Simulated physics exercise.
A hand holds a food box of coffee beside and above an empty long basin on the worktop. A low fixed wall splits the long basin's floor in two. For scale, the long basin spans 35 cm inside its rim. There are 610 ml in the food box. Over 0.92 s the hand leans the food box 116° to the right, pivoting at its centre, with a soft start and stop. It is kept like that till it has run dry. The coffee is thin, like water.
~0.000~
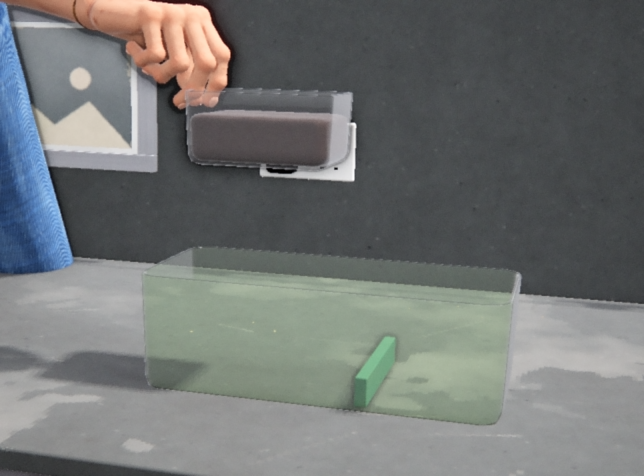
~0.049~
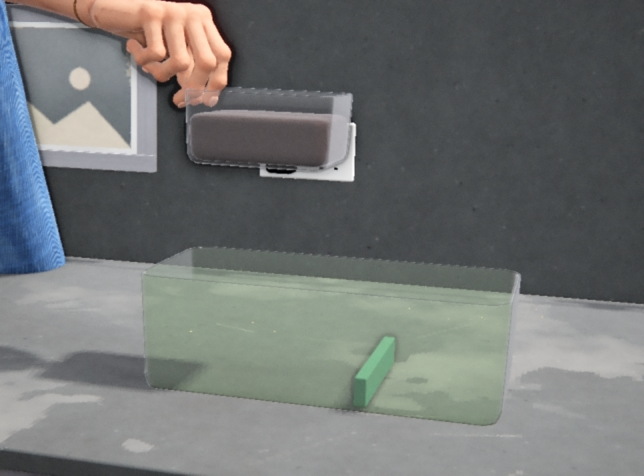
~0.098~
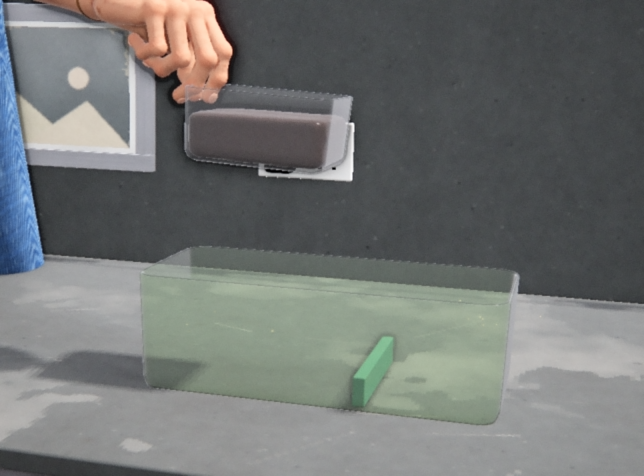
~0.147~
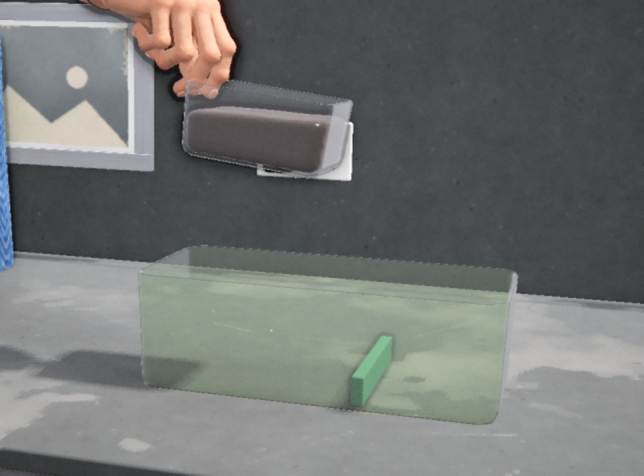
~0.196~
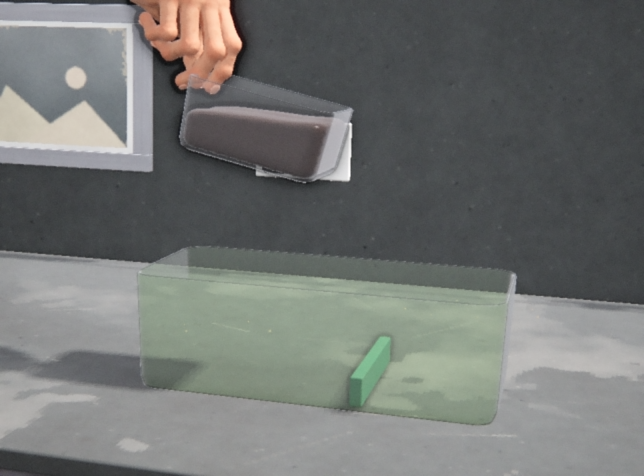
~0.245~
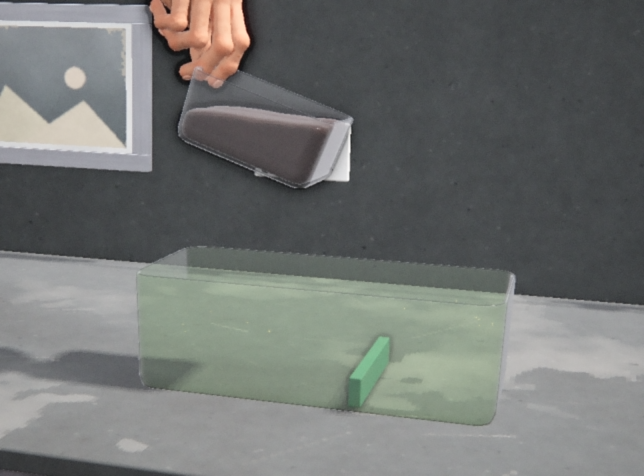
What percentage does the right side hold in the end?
Roughly 56 per cent is past the wall.
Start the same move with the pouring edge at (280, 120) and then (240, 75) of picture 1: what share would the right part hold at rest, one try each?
First 15, then 15 per cent.
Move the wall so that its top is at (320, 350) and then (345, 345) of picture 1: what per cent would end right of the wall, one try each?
In turn about 80 and 75 per cent.
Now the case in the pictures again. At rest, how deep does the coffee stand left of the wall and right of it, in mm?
Some 8 mm on the left and 18 mm on the right.
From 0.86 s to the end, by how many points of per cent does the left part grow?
About 12 per cent.
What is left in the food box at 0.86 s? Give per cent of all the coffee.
About 3 per cent.
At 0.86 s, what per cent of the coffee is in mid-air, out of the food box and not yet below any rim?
Near 8 in a hundred.
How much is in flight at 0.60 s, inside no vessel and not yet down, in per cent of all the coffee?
About 44 per cent.
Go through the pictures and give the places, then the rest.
The first picture shows tilt 0°; pouring edge (342, 97); surface from (207, 114) to (340, 119); the long basin's rim runs from (169, 261) to (516, 290); the wall's top is at (376, 358).
The second picture shows tilt 1°; pouring edge (342, 98); surface from (207, 113) to (339, 120).
The third picture shows tilt 3°; pouring edge (342, 101); surface from (206, 112) to (338, 121).
The fourth picture shows tilt 7°; pouring edge (342, 106); surface from (205, 110) to (338, 122).
The fifth picture shows tilt 13°; pouring edge (342, 114); surface from (204, 111) to (338, 123).
The sixth picture shows tilt 19°; pouring edge (342, 123); surface from (202, 110) to (341, 125).
Then, 0.60 s in, the tilt is 84° and 29 per cent is still to pour, 2 is left of the wall and 25 right of it.
Then, 0.86 s in, the tilt is 115° and 3 per cent is still to pour, 30 is left of the wall and 59 right of it.
Then, 1.13 s in, the tilt is 116° and 0 per cent is still to pour, 42 is left of the wall and 57 right of it.
Then, 1.42 s in, the tilt is 116° and 0 per cent is still to pour, 43 is left of the wall and 56 right of it.
Finally, 43 per cent lies left of the wall, 56 right of it and 1 outside.
